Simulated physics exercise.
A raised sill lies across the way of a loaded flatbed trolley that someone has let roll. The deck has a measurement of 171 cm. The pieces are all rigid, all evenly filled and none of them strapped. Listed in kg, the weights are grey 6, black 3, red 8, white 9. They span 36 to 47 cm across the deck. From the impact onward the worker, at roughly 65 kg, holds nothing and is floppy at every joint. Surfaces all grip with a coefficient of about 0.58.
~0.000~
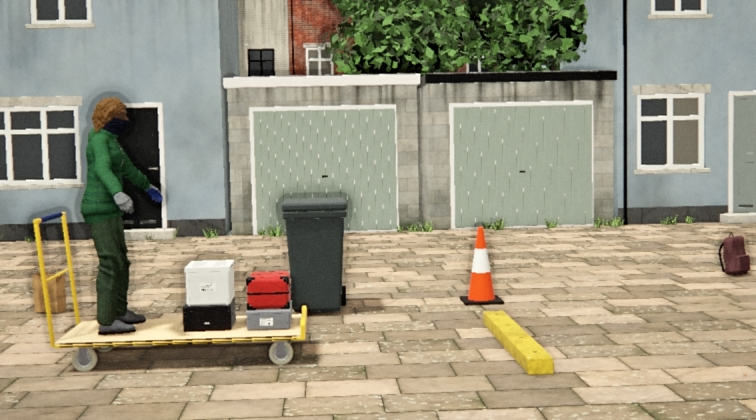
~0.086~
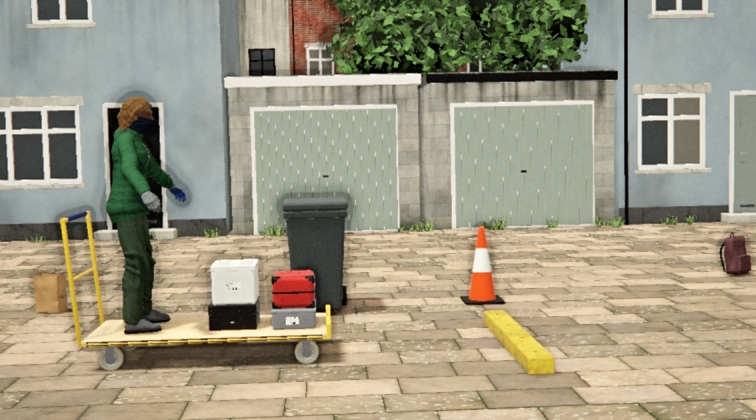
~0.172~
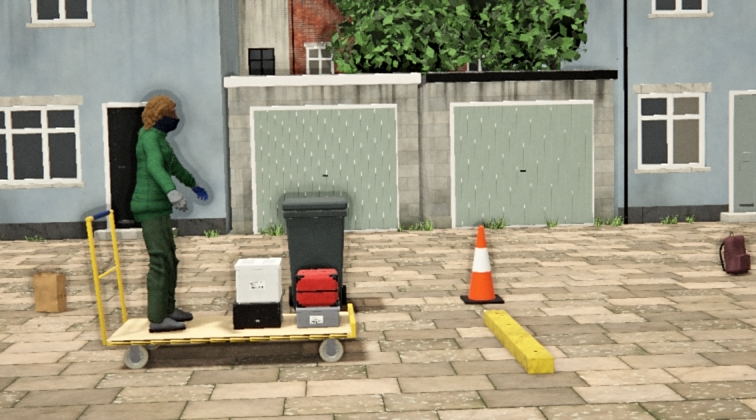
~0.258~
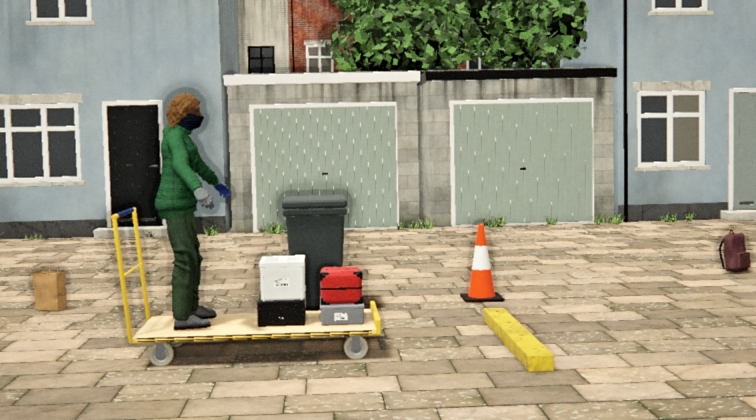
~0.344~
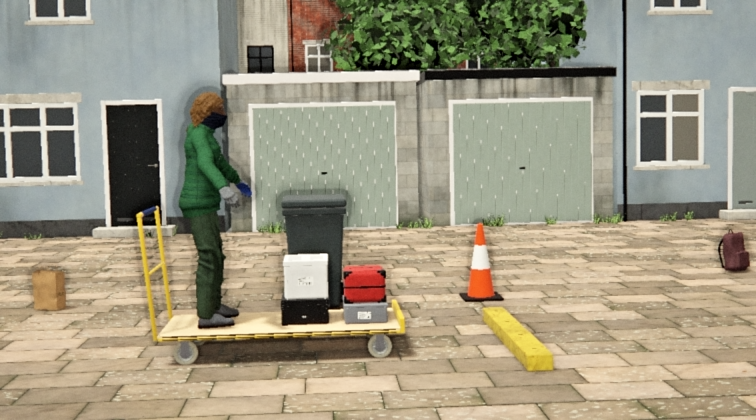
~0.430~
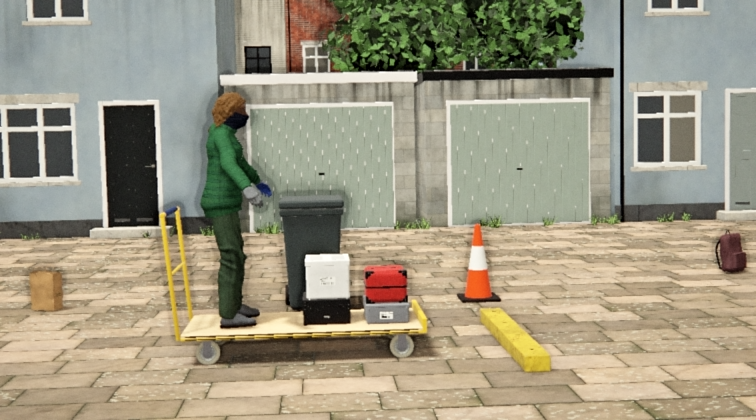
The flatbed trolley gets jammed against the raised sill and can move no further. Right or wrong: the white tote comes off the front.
Wrong.
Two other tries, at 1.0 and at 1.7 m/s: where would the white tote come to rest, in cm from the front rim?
First 50 cm behind, then 40 cm behind.
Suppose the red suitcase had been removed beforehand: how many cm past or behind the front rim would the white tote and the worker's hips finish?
The white item would stop 20 centimetres behind the rim, with the hips 70 centimetres behind.
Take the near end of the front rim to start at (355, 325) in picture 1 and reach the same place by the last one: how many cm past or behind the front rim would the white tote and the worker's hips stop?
White 50 behind, hips 120 behind.
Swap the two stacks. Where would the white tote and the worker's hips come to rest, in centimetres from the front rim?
Swapped: White 70 cm past; hips 80 cm behind.
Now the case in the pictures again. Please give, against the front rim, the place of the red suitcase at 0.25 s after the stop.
Around 10 cm beyond the front rim.
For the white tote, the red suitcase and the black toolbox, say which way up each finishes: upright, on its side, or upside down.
At rest: White standing; red inverted; black standing.
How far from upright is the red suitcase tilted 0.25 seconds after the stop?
Around 20° from upright.
The wheels strike at 0.76 s.
After 1.31 s the white tote is 23 cm behind the rim, tilted 40°, near (480, 269) in the last picture's view.
After 1.76 s the white tote is 23 cm behind the rim, tilted 35°, near (480, 270) in the last picture's view.
When all is still (3.2 s), past the rim, red suitcase; behind it, grey tote, black toolbox, white tote and the worker's hips.
